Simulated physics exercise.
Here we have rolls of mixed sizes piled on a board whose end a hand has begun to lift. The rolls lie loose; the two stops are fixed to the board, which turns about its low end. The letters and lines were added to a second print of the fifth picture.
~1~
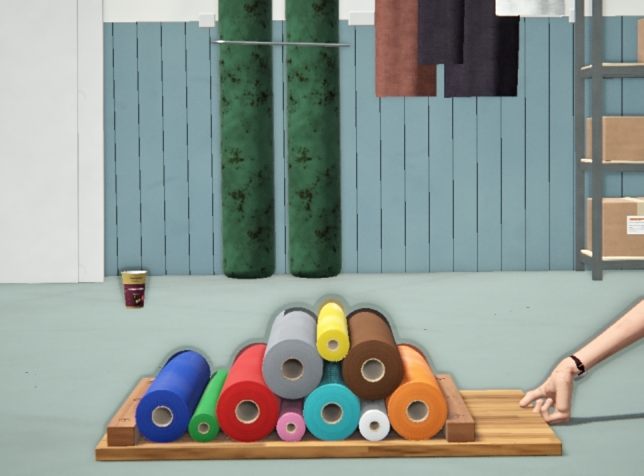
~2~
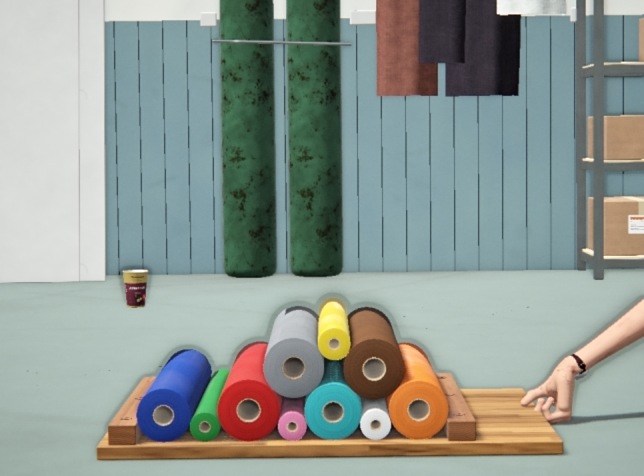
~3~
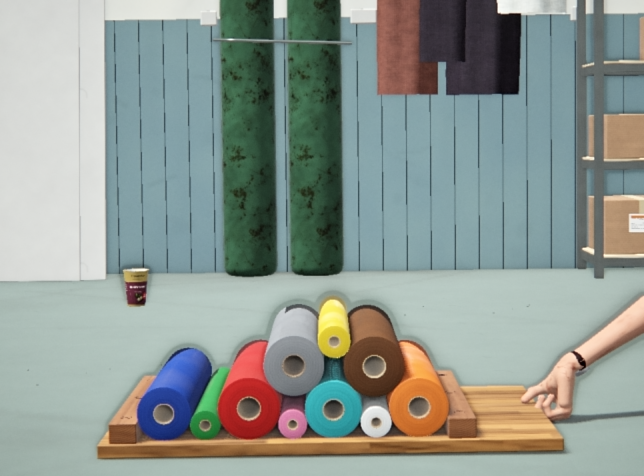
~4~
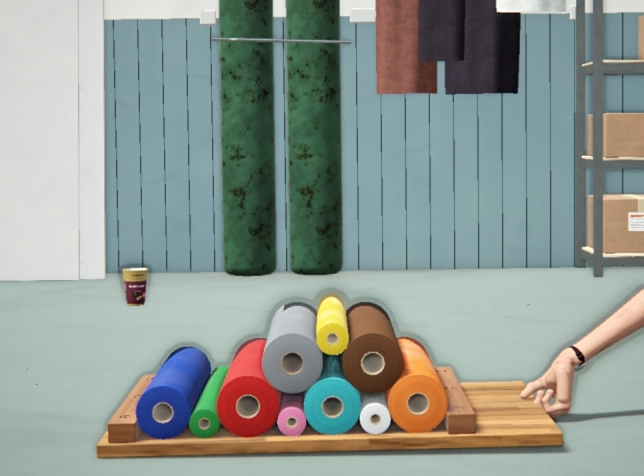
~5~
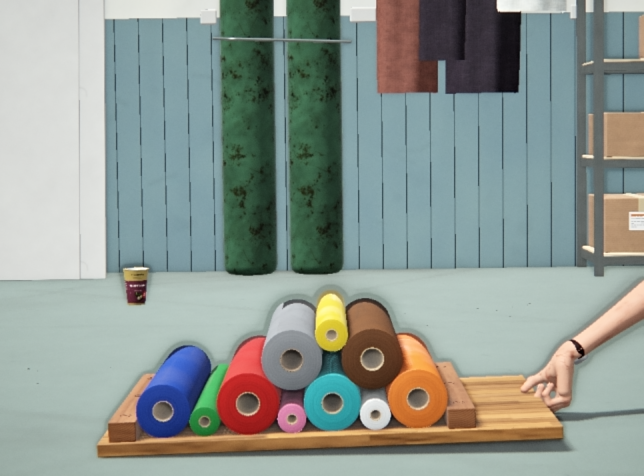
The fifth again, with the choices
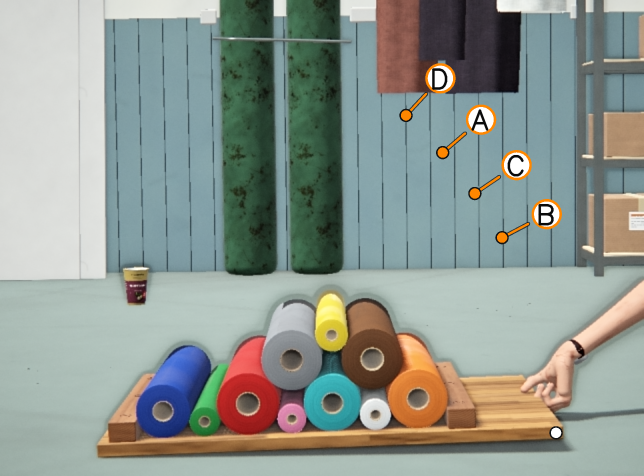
A pile of colorful rolls lay stacked on a wooden board on the floor while a hand at the right gripped the board's end and raised it very slightly, the rolls barely shifting.
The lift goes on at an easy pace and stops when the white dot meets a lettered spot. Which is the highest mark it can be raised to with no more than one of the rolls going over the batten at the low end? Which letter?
The answer is mark A.
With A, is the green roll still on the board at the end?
Yes, with A.
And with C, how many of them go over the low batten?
It comes to none.
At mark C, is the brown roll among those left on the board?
Yes.
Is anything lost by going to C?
At C: No.
On the copy, A at (443, 153); B at (502, 238); C at (475, 193); D at (406, 116); the white dot at (556, 433).
On A. First, board at 21°.
Then, board at 40°.
Finally, board at 40°, none over the low batten.
By contrast, B none over the low batten; C none over the low batten; D three over the low batten (grey, brown, yellow).
